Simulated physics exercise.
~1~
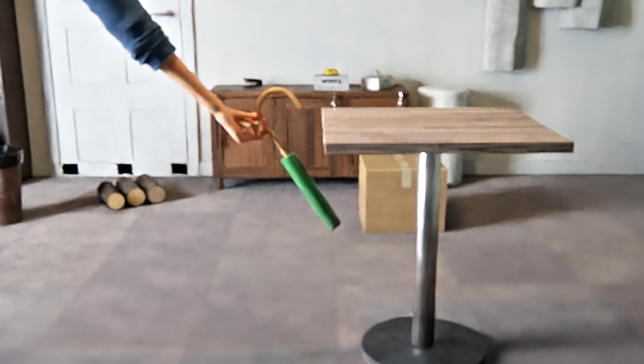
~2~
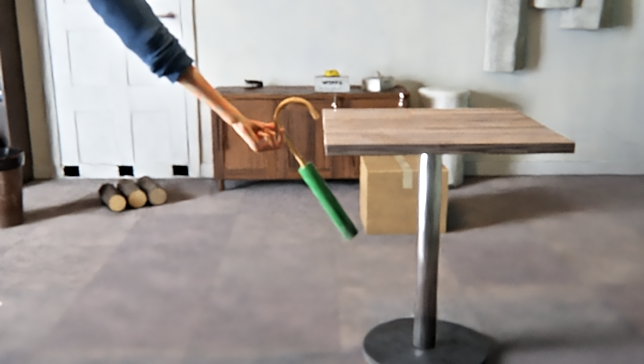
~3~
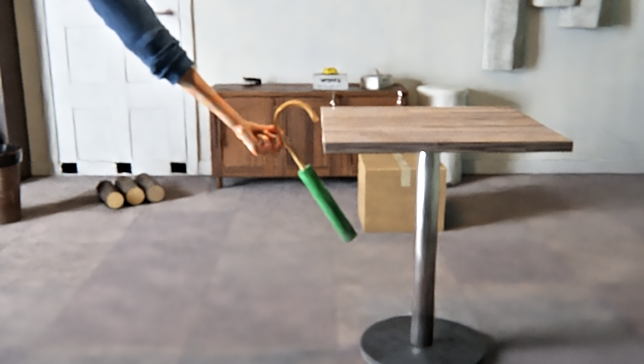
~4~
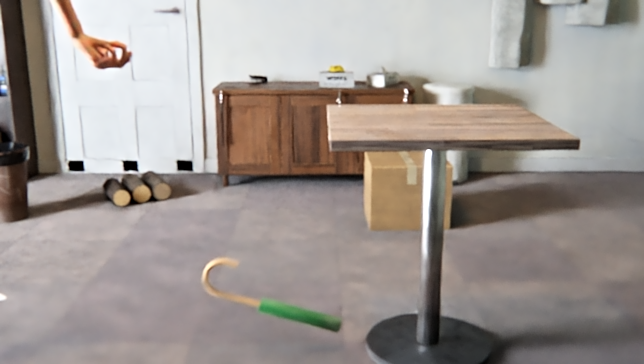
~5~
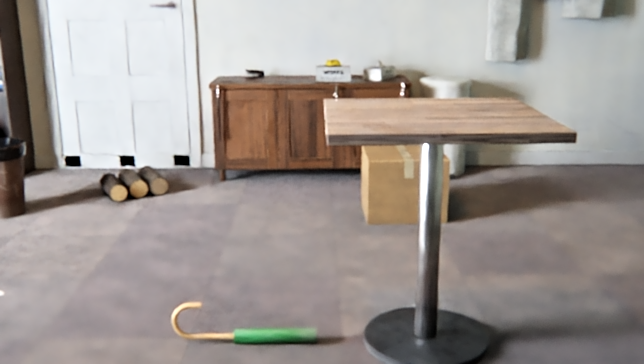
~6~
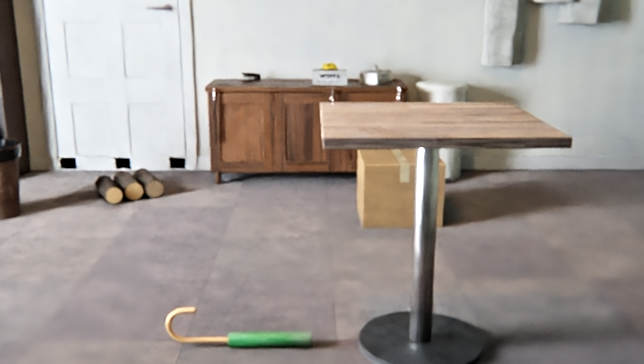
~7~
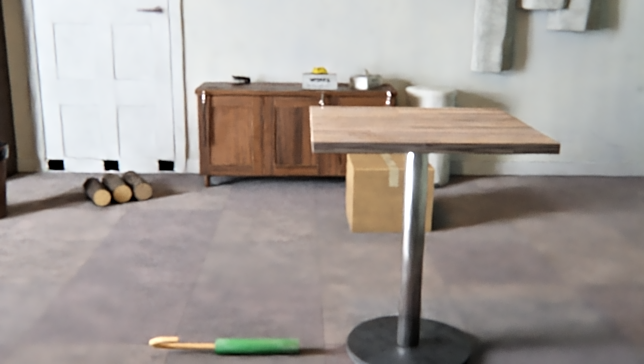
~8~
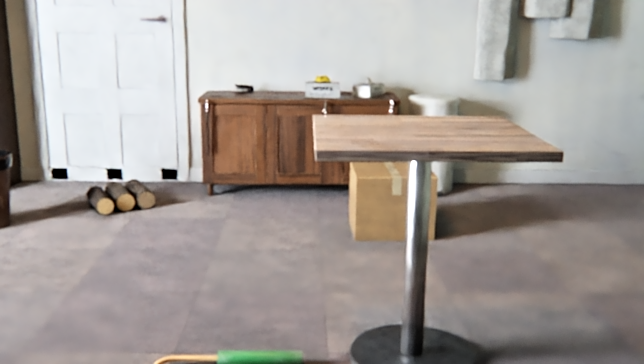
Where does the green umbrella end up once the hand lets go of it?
It ends up lying on the floor to the left of the table's base, having dropped past the edge instead of hanging from it.
